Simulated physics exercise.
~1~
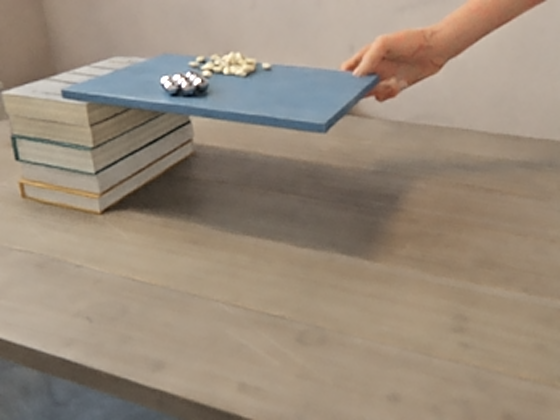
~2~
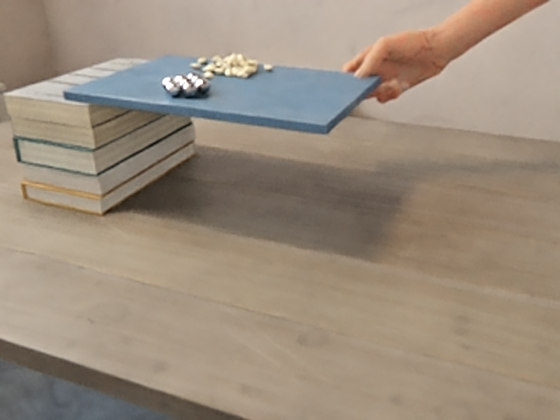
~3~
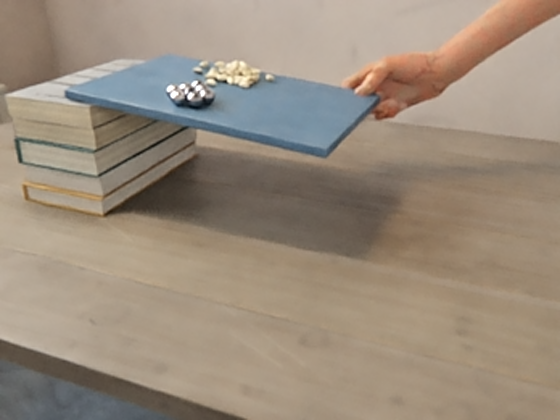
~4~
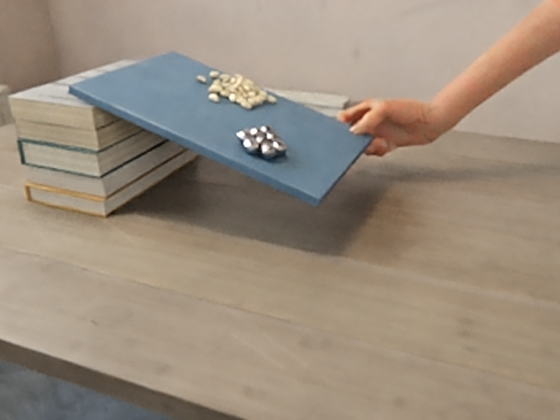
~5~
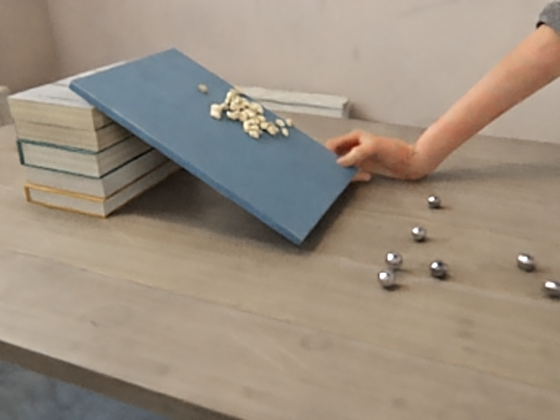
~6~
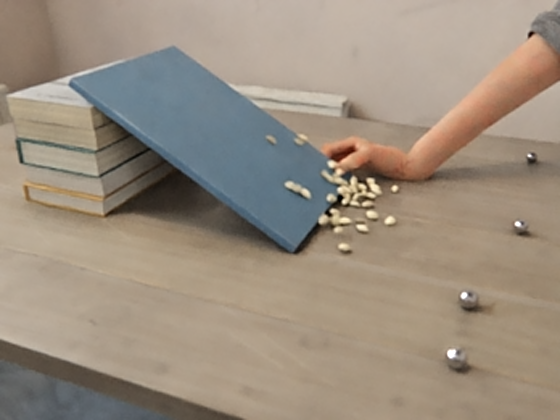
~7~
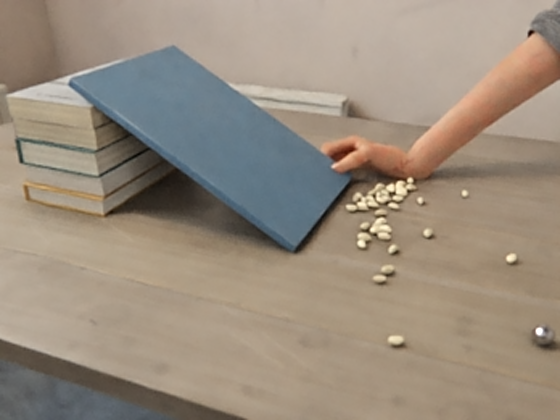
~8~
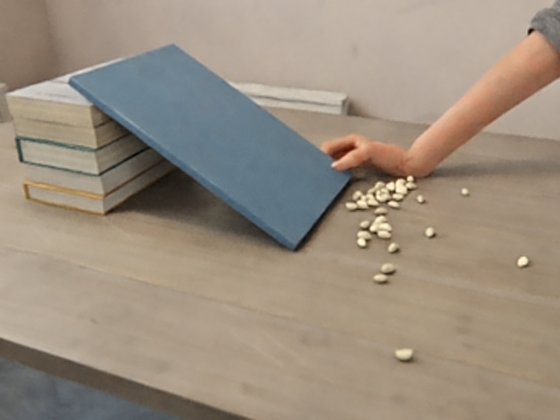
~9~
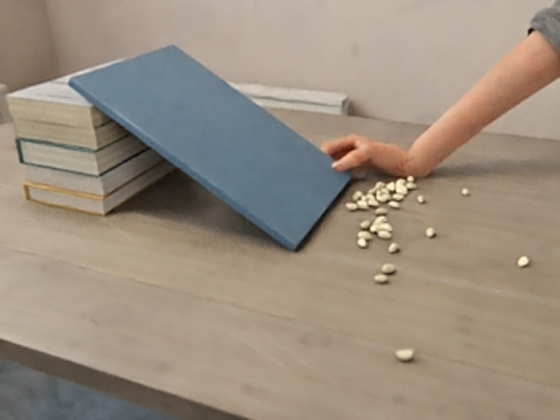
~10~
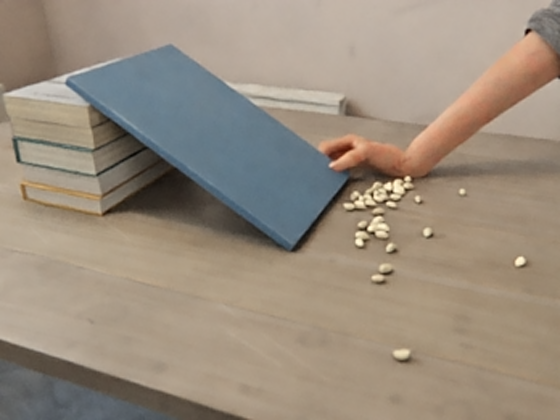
Shiny metal balls rolled off a blue board and away across the wooden table as a hand lowered its right end from level with the book stack, then small pale beans slid down after them and stayed scattered mostly near the board's lower edge.
